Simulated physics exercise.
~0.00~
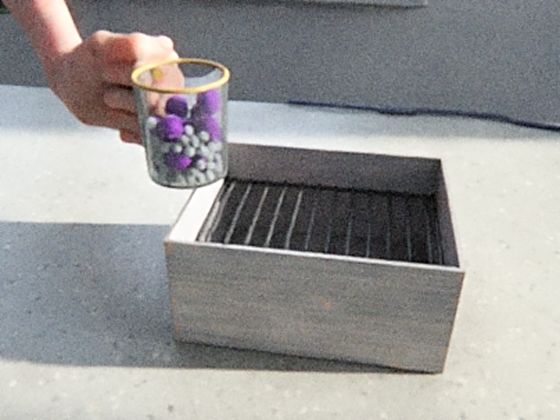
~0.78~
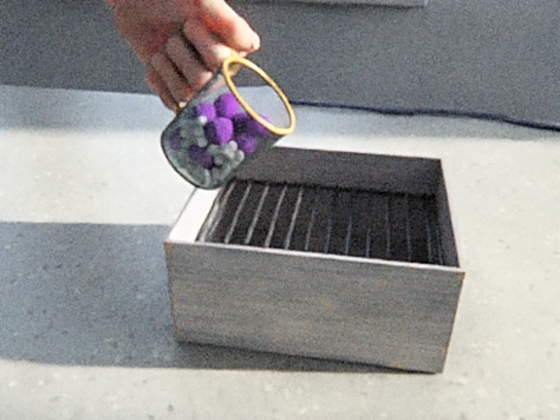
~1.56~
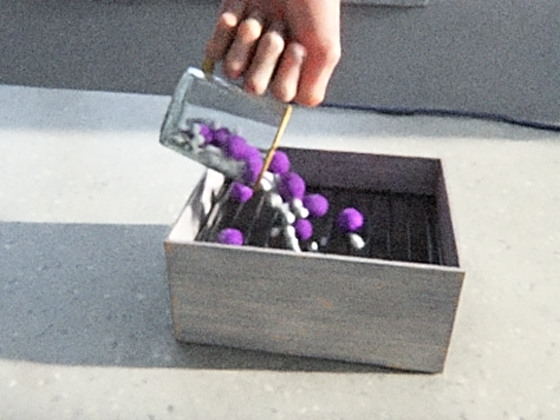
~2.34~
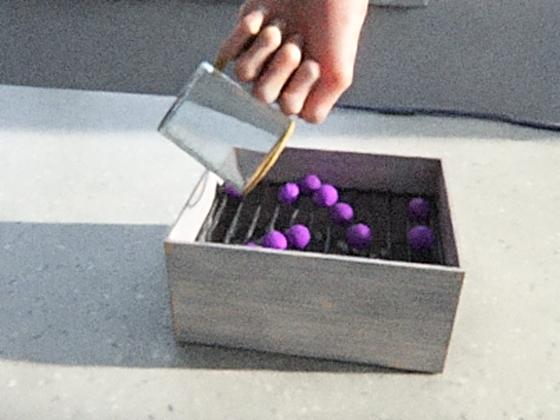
Hand tipping purple balls and smaller pale pieces from a glass cup into a wired box, purple ones staying on top.
